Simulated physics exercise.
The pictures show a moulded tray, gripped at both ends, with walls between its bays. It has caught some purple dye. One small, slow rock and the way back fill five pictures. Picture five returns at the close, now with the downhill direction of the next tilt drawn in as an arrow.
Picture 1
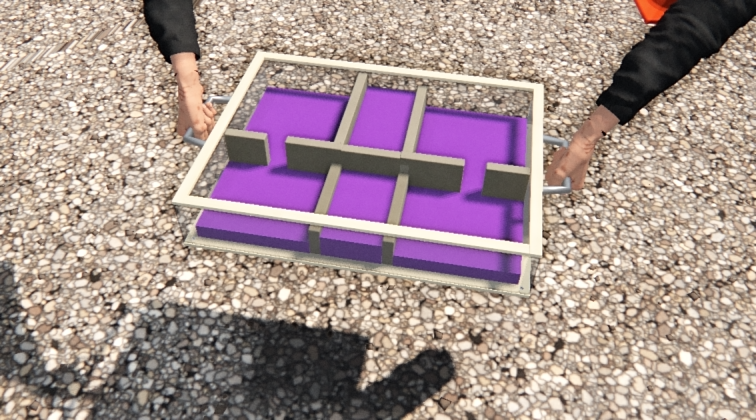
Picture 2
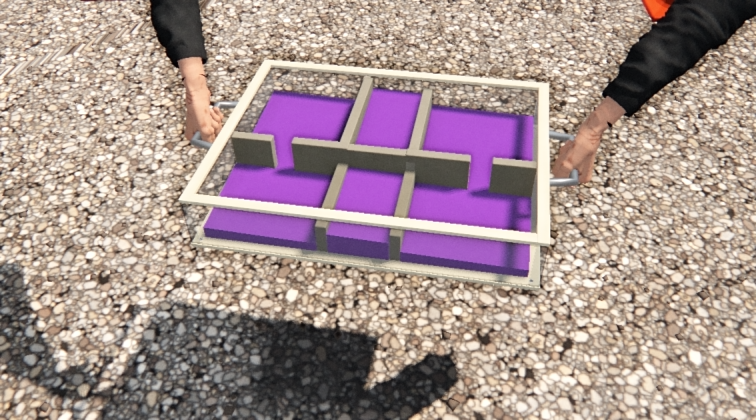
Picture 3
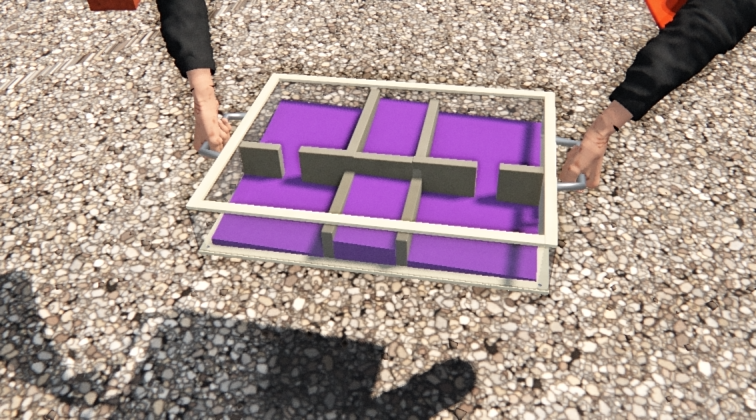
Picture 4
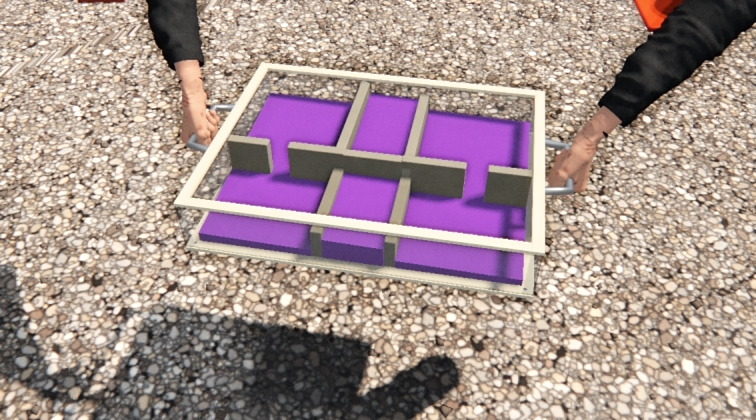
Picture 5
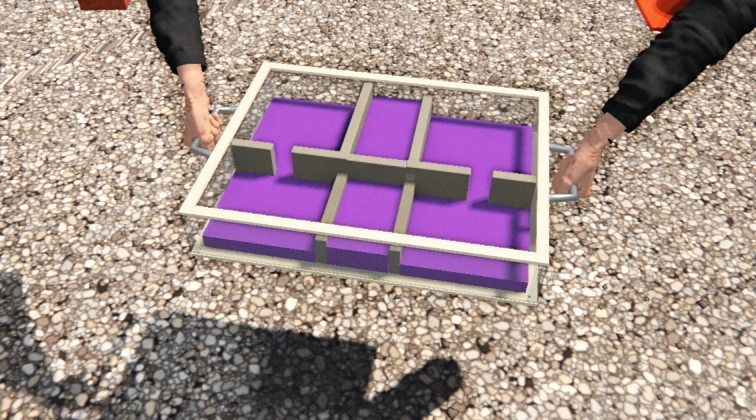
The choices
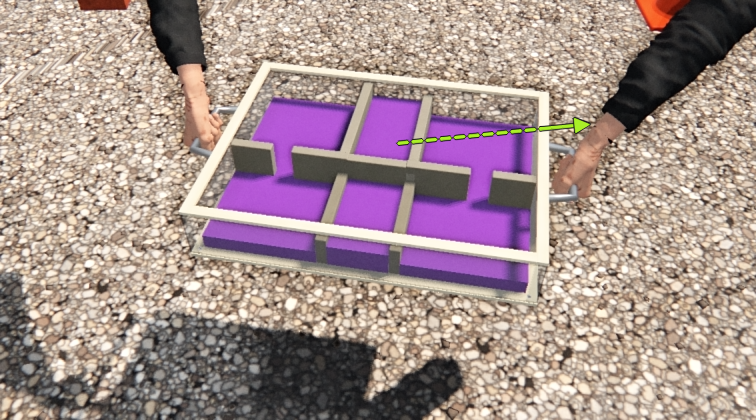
Purple dye lying in a walled, clear-sided tray as two hands grip its end handles, tilting it slightly and levelling it again.
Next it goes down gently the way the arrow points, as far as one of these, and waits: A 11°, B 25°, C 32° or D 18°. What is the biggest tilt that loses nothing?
I would pick angle D.
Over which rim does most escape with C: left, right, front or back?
Over the right one.
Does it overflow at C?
Yes.
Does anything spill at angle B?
Yes, that goes wrong.
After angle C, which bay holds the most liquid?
It is the back right one.
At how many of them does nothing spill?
Two of them.
The tray is level; deepest in the back middle bay, at (383, 124), shallowest in the back right.
Tipped about 3° down to the back left; no wall is crossed.
Tipped about 5° down to the back left; no wall is crossed.
Tipped about 3° down to the back left; no wall is crossed.
The tray is level; deepest in the back middle bay, at (388, 133), shallowest in the back right.
The arrow ends at (584, 124).
Choosing A, nothing spills; the back right bay holds the most.
Choosing B, about 10 % goes over the rim.
Choosing C, about 41 % goes over the rim.
Choosing D, nothing spills; the back right bay holds the most.
